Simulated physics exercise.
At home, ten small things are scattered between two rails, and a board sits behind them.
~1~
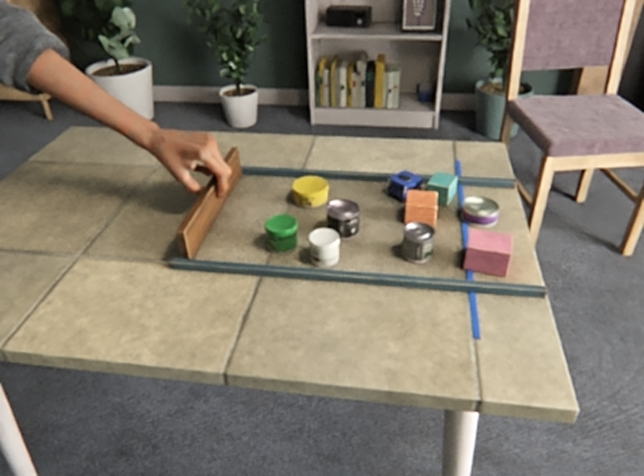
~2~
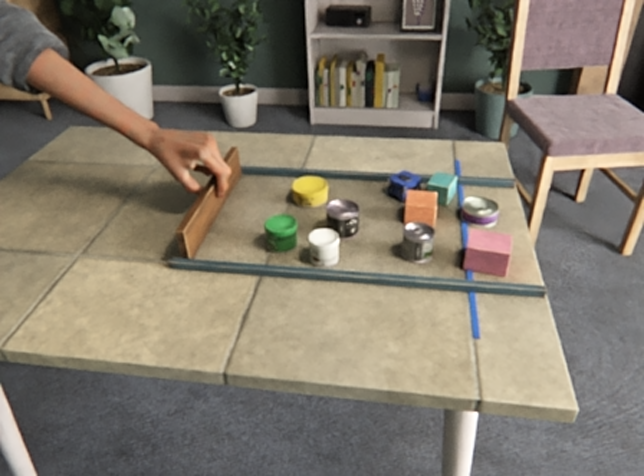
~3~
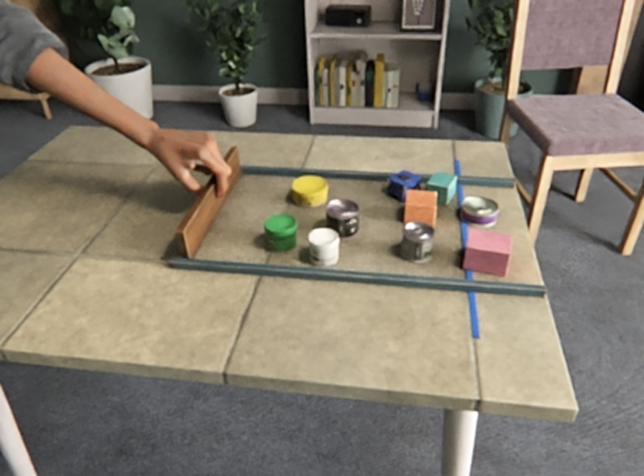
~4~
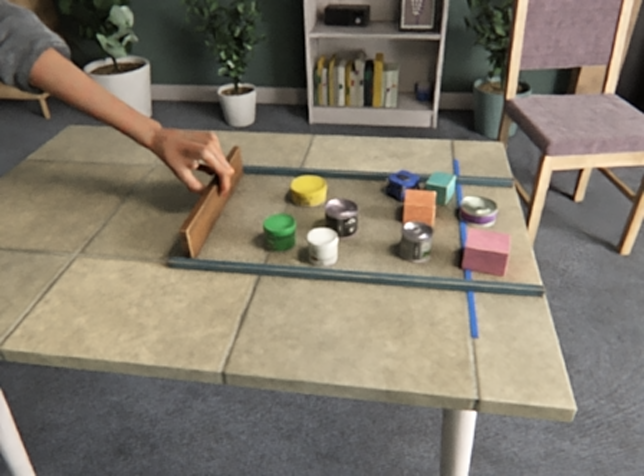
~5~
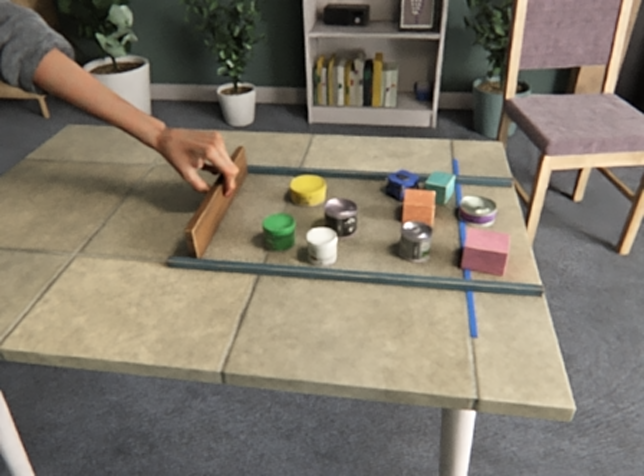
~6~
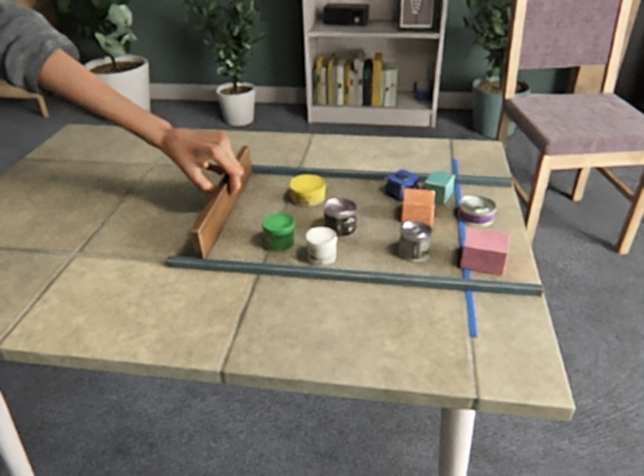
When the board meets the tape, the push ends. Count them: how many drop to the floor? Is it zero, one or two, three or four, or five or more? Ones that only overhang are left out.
It is one or two.
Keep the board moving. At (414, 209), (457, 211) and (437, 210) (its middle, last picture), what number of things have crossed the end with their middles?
Counts: 0, 1, 0.
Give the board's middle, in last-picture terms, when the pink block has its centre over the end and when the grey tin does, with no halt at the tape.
The middle is at (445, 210) when it's the pink block, and at (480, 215) when it's the grey tin.
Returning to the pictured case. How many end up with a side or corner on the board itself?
It is in contact with 5.
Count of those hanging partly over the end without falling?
The answer comes to 1.
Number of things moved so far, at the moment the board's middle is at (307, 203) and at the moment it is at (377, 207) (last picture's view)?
3 by the first point, 7 by the second.
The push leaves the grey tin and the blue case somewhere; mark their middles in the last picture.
I'd put one close to (518, 249) and the other close to (470, 183).
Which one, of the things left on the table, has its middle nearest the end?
Looks like the purple tin to me.
Early on, none off yet; pink block at rest near (485, 251); purple tin at rest near (477, 211); turquoise block at rest near (439, 187).
Finally, the number that fall off is one or two; lost, pink block.
